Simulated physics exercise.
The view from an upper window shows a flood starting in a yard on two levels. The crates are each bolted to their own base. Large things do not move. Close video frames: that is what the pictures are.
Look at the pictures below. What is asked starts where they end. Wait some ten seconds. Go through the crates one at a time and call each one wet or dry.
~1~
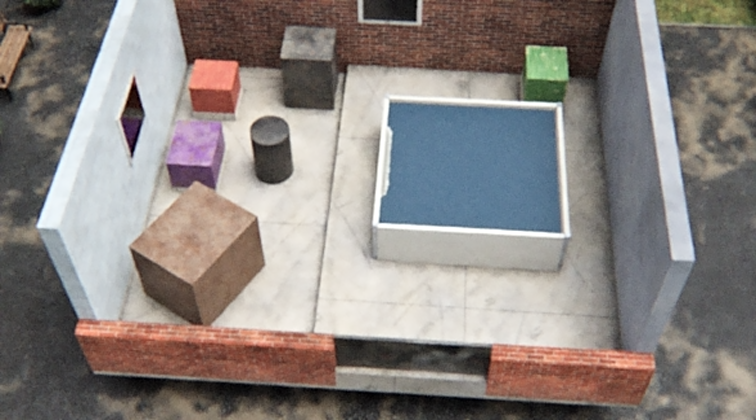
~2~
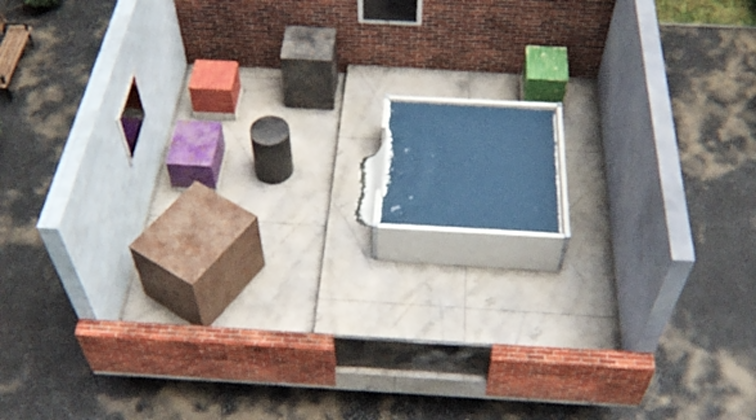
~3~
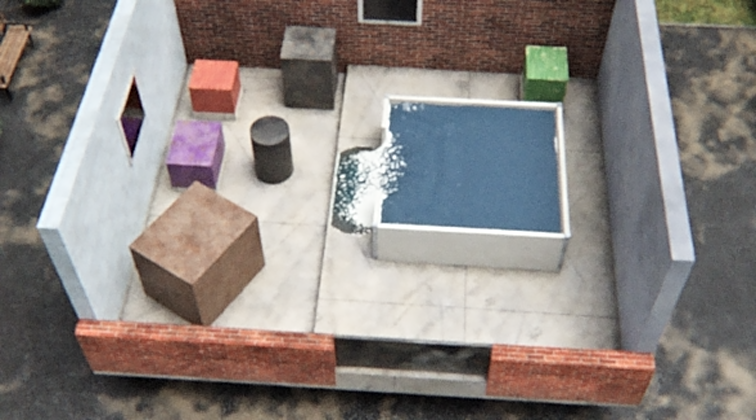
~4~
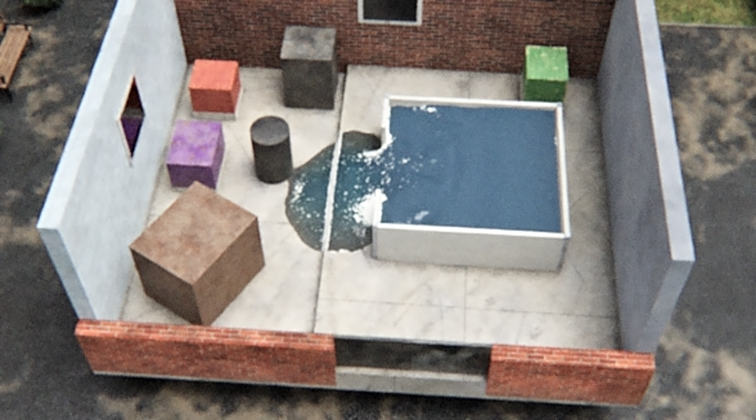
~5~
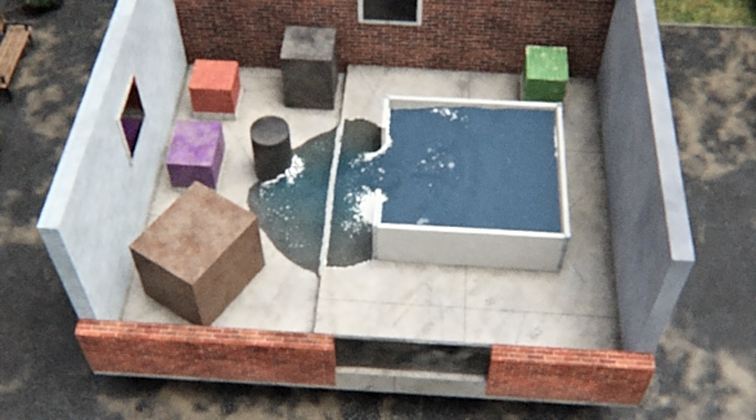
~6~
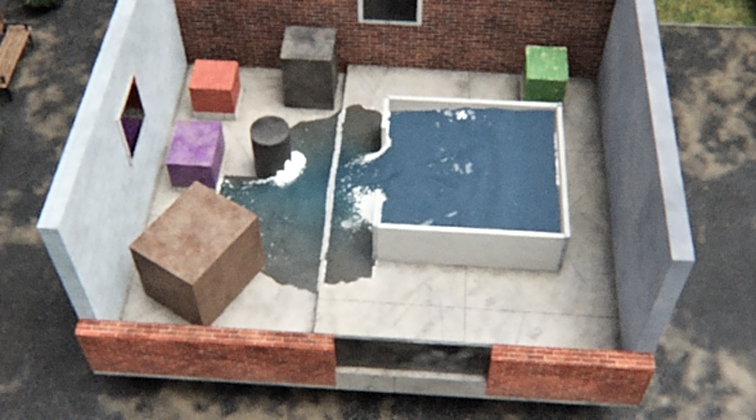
The green crate is dry. The red crate is wet. The purple crate is wet.
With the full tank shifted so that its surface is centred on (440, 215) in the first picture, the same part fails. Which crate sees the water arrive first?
It is the purple crate.
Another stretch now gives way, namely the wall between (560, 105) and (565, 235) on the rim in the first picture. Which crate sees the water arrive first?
It's the green crate.
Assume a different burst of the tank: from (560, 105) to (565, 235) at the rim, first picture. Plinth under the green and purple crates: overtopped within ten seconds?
The green crate is reached; the purple crate is reached.
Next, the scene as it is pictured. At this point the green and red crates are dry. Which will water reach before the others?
First comes the one in red.
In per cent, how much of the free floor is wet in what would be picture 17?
It comes to 45 per cent.
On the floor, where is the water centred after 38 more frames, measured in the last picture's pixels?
I'd point to (324, 199).
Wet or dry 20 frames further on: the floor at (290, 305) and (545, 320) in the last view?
First spot soaked, second spot bare.
A moment on, water covers 30 % of the floor; the green crate not reached, the red crate water round its plinth, the purple crate water round its plinth.
Next, water covers 45 % of the floor; the green crate not reached, the red crate water round its plinth, the purple crate water round its plinth.
Then, water covers 50 % of the floor; the green crate not reached, the red crate water round its plinth, the purple crate water round its plinth.
Later, water covers 65 % of the floor; the green crate water round its plinth, the red crate water round its plinth, the purple crate water round its plinth.
In the end, water covers 95 % of the floor; the green crate stayed above the water, the red crate was topped, the purple crate was topped.
